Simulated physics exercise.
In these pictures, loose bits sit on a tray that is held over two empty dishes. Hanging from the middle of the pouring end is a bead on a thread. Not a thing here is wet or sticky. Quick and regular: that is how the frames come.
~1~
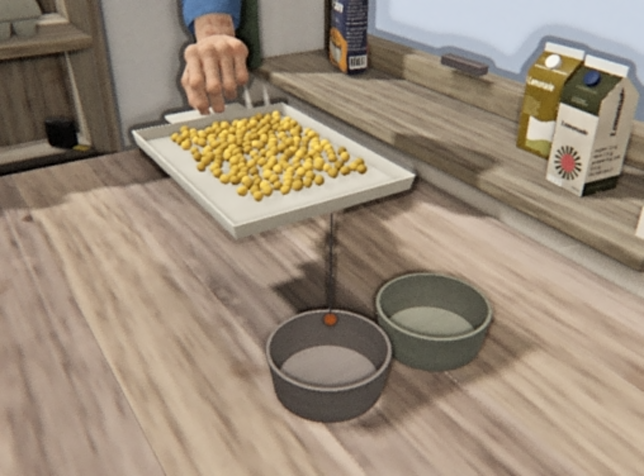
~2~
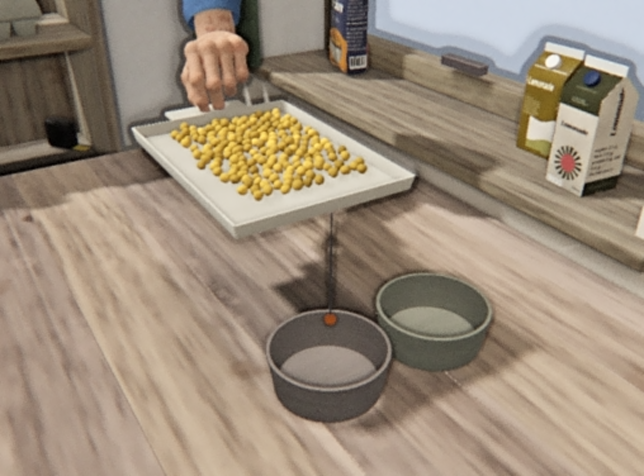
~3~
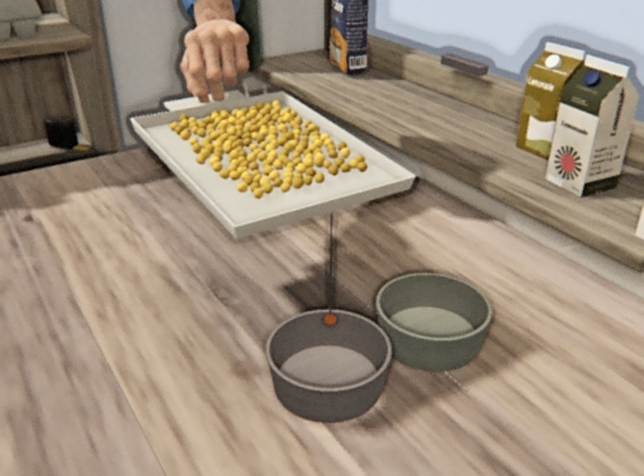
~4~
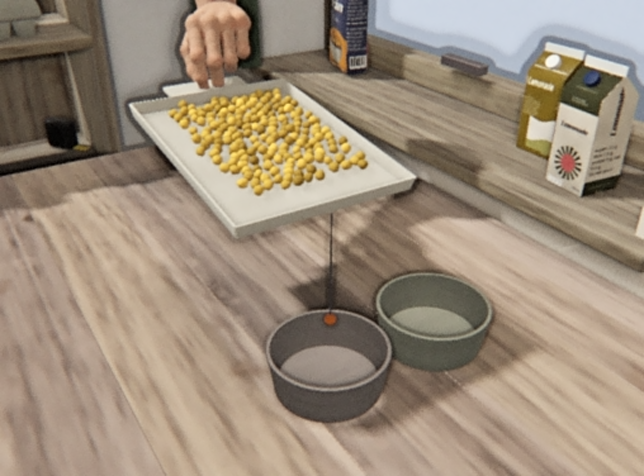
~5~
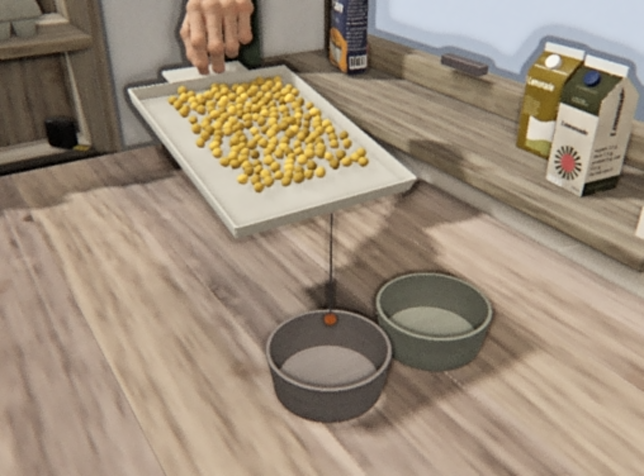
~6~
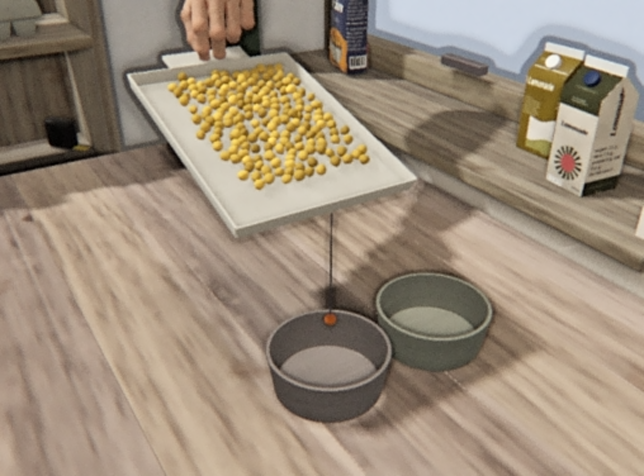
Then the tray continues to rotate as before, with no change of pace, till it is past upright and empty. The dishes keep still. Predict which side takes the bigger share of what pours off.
The larger heap is bound to sit in the left dish there.
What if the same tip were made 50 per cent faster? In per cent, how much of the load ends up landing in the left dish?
Near 30 %.
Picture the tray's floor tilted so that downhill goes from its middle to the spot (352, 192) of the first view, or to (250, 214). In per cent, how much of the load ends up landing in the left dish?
30 % and 30 %.
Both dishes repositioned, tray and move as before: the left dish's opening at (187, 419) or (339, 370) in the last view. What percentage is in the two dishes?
You'd see around 30 per cent and then around 70 per cent.
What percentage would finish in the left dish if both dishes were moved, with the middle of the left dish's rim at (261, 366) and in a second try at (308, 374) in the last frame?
The first position comes out at 10 per cent, the other at 40 per cent.
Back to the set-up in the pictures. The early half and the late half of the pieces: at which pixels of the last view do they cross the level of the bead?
Roughly at (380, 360) first, and then at (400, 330).
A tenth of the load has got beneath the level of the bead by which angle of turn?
The angle is around 115°.
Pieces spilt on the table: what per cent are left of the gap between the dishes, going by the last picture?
It amounts to some 30 percent.
Just after the last frame, tray tipped steeply; almost all on the tray; just a few in the air.
A moment on, tray tipped past a quarter turn; almost all on the tray; just a few outside both.
Further on, tray tipped past a quarter turn; roughly a quarter in the left dish; about a tenth in the right dish; the larger part outside both.
When it is over, tray tipped past a quarter turn; roughly a quarter in the left dish; about a tenth in the right dish; the larger part outside both.
